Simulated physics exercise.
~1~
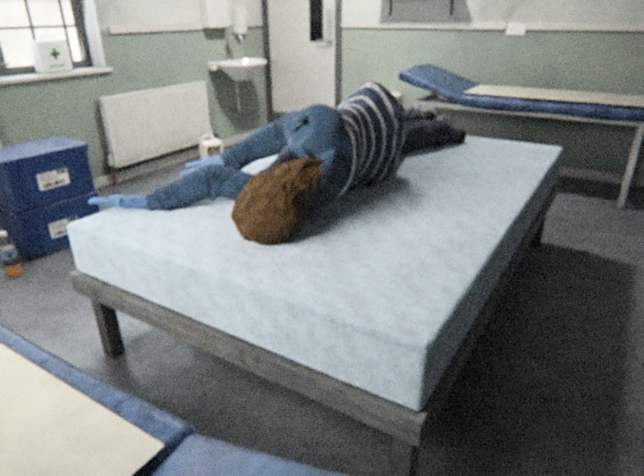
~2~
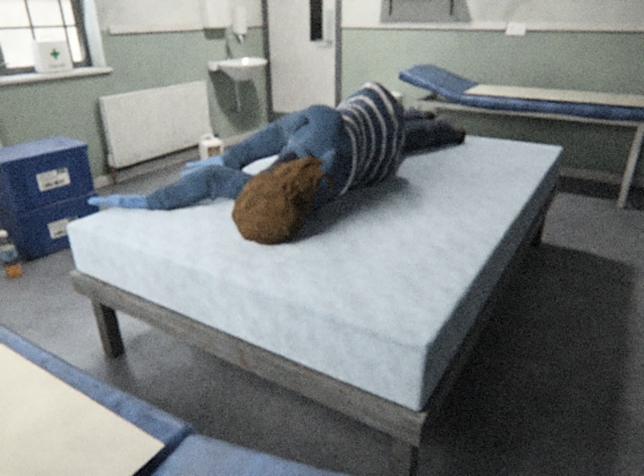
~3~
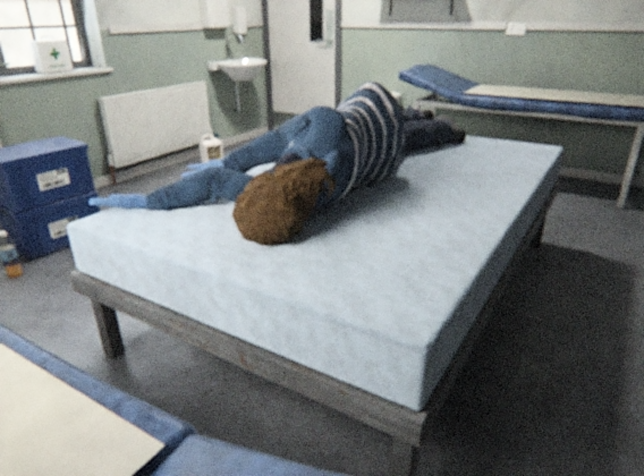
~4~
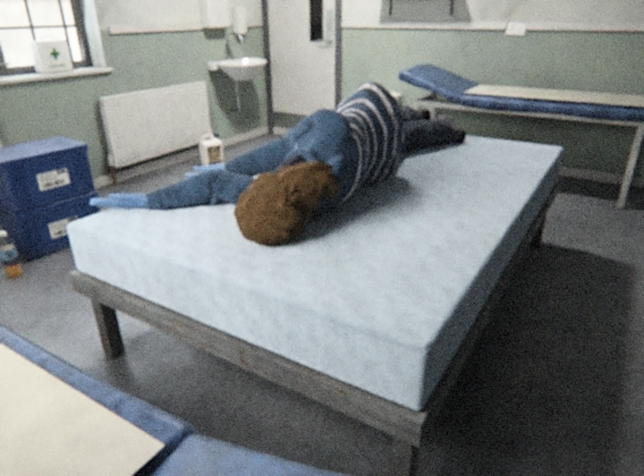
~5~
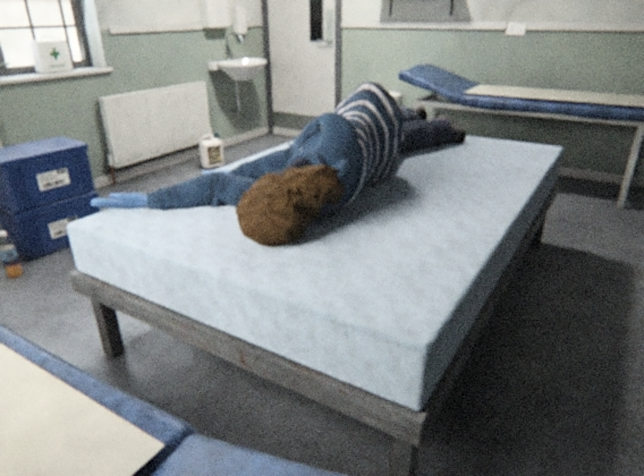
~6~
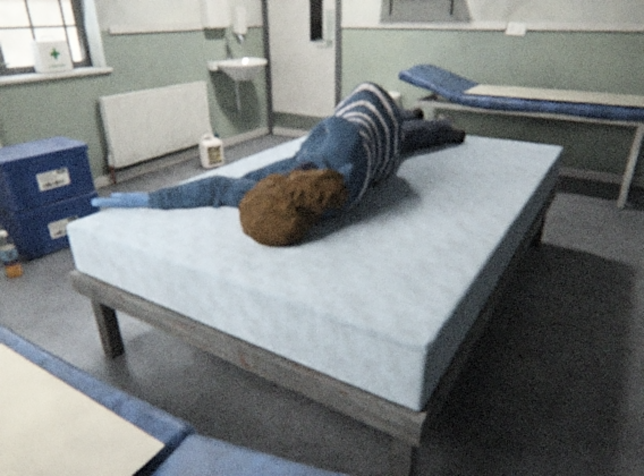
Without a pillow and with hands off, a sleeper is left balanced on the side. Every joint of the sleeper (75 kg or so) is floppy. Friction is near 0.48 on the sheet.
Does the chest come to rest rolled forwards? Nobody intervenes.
Watch it slump rearwards.
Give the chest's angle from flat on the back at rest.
Some 50°.
Then, 0.23 s after the last picture the chest is turned 55° from lying flat on the back, near (339, 177) in the last picture's view.
Then, 0.63 s after the last picture the chest is turned 50° from lying flat on the back, near (343, 179) in the last picture's view.
Then, 1.23 s after the last picture the chest is turned 50° from lying flat on the back, near (343, 179) in the last picture's view.
In the final state, chest sinks back.
